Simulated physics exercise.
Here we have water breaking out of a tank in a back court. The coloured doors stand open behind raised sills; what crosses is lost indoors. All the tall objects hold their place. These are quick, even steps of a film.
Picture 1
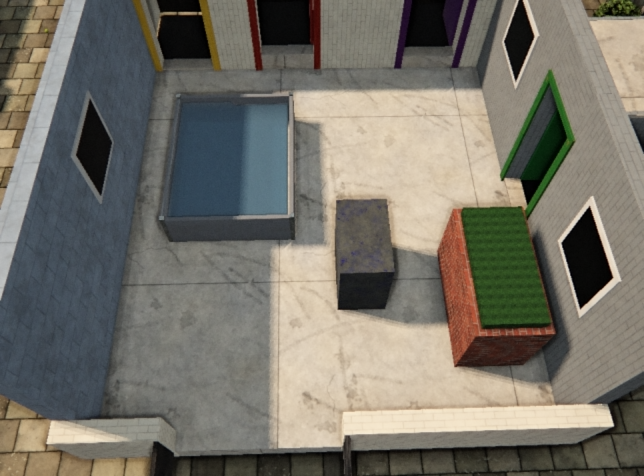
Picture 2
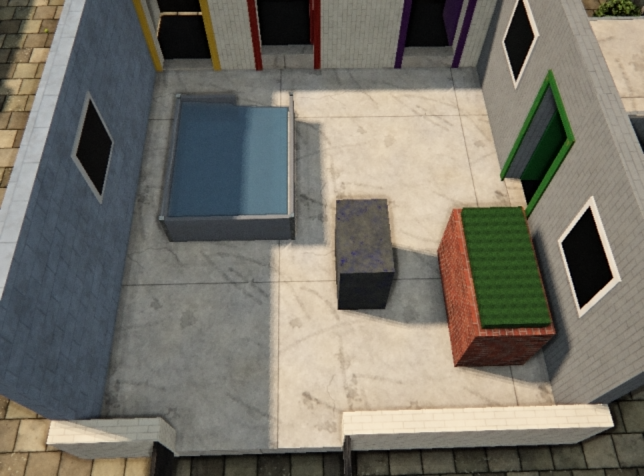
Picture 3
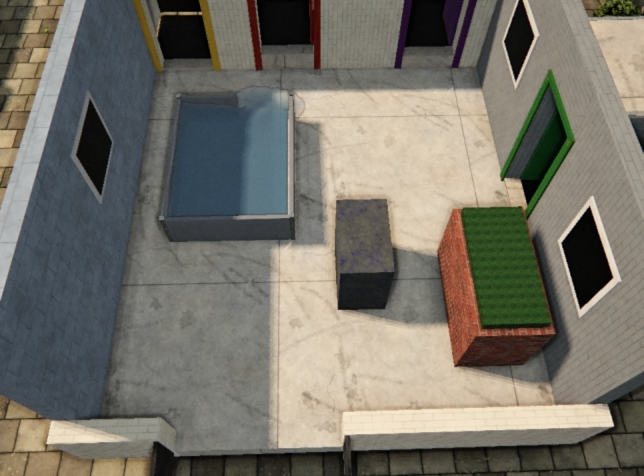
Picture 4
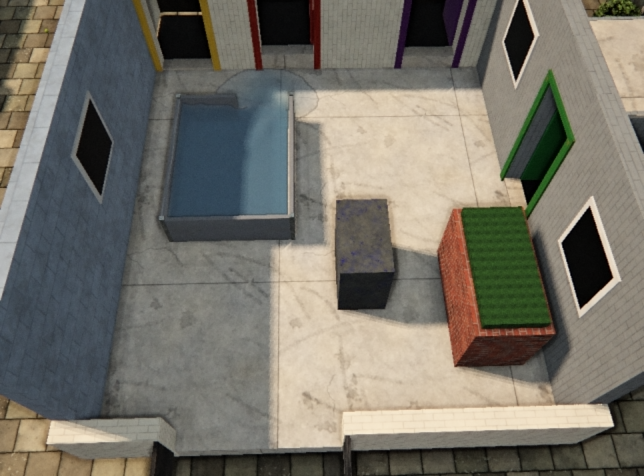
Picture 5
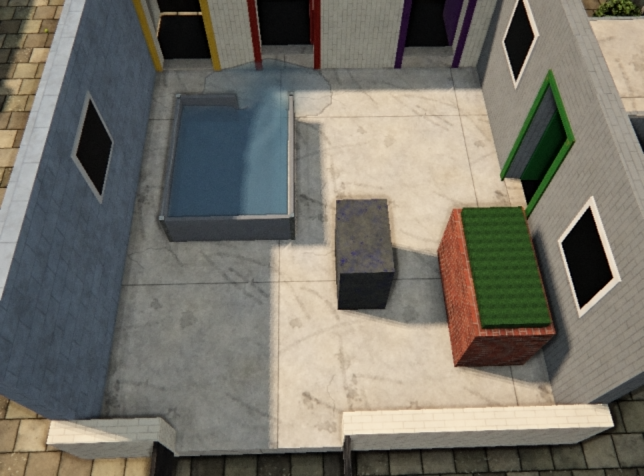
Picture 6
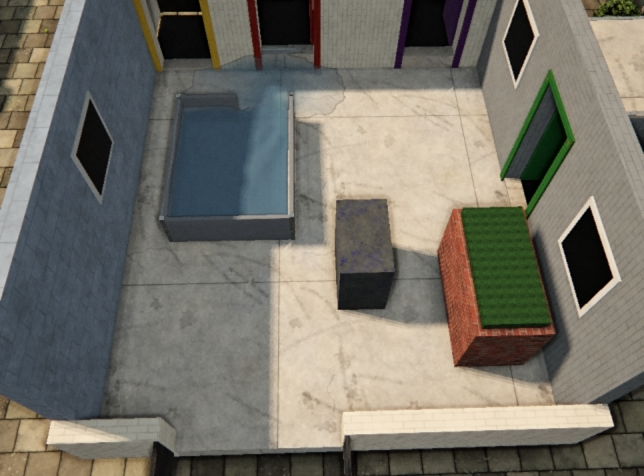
Water slipped out through a gap at the far side of the open tank in a walled court, spreading in a thin sheet over the pale floor toward the coloured doorways while the blocks stayed still.
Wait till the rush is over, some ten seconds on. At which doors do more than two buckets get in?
In the end: The green door stays under that; the purple door stays under that; the red door stays under that; the yellow door takes more than that.
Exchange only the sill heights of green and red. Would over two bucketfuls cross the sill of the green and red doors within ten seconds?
Then: The green one stays under, the red one passes that mark.
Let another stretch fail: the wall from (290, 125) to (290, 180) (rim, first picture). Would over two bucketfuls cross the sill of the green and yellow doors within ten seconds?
My reading: The green door floods; the yellow door takes less.
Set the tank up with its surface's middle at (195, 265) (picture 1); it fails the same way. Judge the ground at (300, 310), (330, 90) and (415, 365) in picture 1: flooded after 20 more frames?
In that order: Free of water, flooded, dry.
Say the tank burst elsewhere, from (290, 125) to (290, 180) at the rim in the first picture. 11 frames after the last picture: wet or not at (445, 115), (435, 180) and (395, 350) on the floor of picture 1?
As listed: Covered, covered, free of water.
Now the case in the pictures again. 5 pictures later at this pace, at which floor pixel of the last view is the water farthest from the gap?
Close to (404, 73).
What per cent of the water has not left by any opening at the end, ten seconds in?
I make it 90 per cent.
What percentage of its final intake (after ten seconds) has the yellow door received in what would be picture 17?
Some 5 per cent.
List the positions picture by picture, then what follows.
Still water in the open tank at (232, 156), in the first frame.
The front is at a hidden place, out from the gap on the open tank's far side, in the second frame.
The front is at (242, 93), out from the gap on the open tank's far side, in the third frame.
The front is at (254, 70), out from the gap on the open tank's far side, in the fourth frame.
Water pours out on the open tank's far side and has run to (312, 69), in the fifth frame.
The front is at (202, 71), out from the gap on the open tank's far side, in the sixth frame.
A moment on, water covers 10 % of the floor; the green door not reached, the purple door not reached, the red door under two buckets in, the yellow door wet at the sill, nothing in.
Next, water covers 25 % of the floor; the green door not reached, the purple door wet at the sill, nothing in, the red door under two buckets in, the yellow door under two buckets in.
Then, water covers 40 % of the floor; the green door wet at the sill, nothing in, the purple door wet at the sill, nothing in, the red door under two buckets in, the yellow door over two buckets in.
Later, water covers 60 % of the floor; the green door wet at the sill, nothing in, the purple door wet at the sill, nothing in, the red door under two buckets in, the yellow door over two buckets in.
In the end, water covers 90 % of the floor; the green door under two buckets in, the purple door wet at the sill, nothing in, the red door under two buckets in, the yellow door far over two buckets in.
